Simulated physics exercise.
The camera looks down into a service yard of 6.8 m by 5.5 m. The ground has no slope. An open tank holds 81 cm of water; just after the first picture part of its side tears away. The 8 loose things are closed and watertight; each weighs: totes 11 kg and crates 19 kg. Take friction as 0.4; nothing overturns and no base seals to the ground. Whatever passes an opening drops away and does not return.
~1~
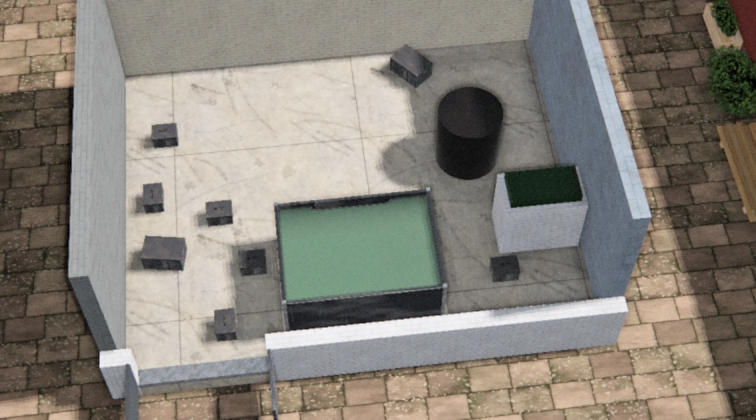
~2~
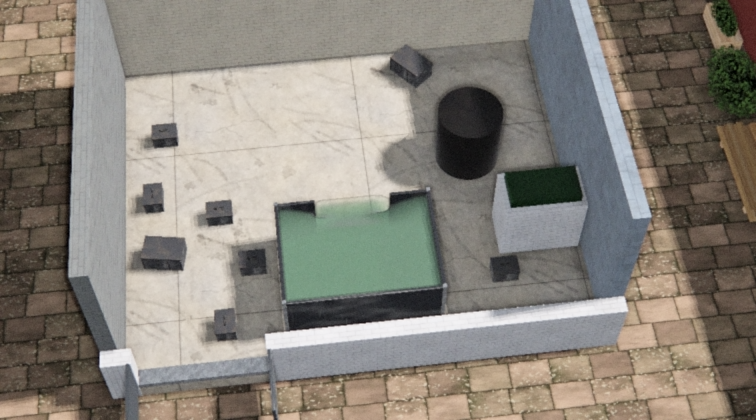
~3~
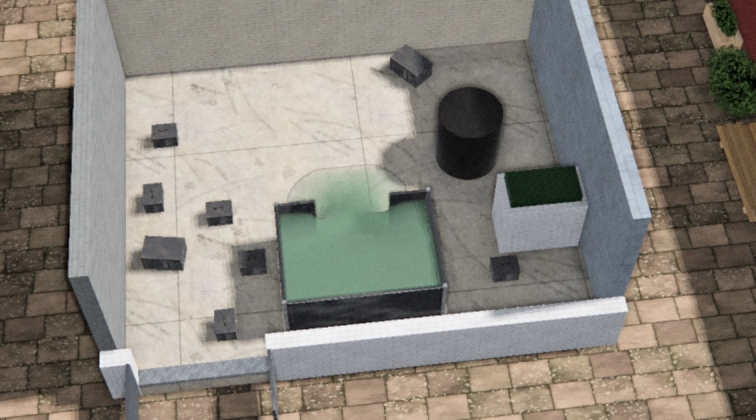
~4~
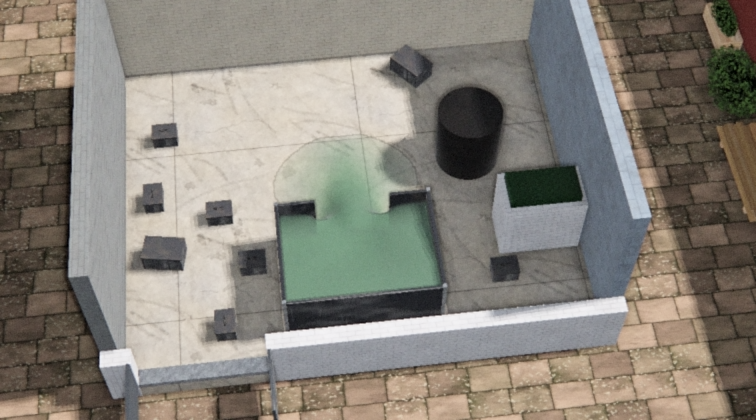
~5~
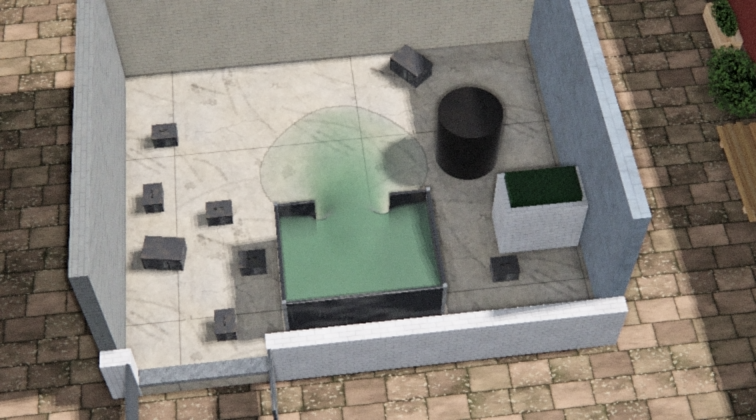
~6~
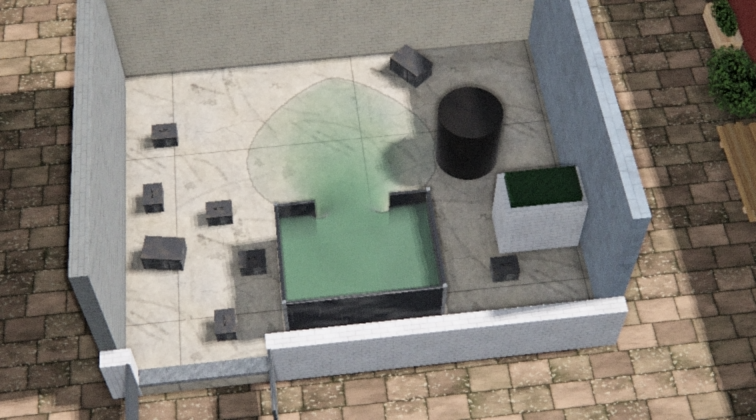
Green water sits inside a dark-walled tank in a walled yard, then starts pouring through a gap that opens in the tank's far side. It spreads across the pale paving in a widening, thinning fan toward the back wall, reaching near the black cylinder, while the scattered grey boxes stay still.
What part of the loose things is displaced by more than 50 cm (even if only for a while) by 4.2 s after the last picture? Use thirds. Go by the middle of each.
Share: One to two thirds.
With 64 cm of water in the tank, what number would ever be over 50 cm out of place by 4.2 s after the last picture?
Then 3.
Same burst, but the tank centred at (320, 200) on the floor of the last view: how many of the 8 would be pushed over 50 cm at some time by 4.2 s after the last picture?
In that case 4 of them.
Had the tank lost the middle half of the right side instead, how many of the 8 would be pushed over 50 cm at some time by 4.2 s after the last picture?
Then 2.
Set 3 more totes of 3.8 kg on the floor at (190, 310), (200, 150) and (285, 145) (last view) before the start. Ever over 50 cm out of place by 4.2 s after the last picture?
In turn: Short of it, more, past it.
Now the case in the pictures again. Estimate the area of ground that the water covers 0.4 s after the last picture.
About 14 m2.
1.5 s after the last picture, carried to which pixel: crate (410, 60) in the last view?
Near (505, 40).
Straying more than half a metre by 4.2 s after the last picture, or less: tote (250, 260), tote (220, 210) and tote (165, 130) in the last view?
In that order: Under, under, over.
Then, 0.4 s after the last picture 0 of 8 are over 50 cm from their spots; 0 afloat.
Then, 1.5 s after the last picture 1 of 8 are over 50 cm from their spots; 1 afloat.
Then, 2.8 s after the last picture 1 of 8 are over 50 cm from their spots; 0 afloat.
Then, 4.2 s after the last picture 4 of 8 are over 50 cm from their spots, and 4 have been at some point; 0 afloat.
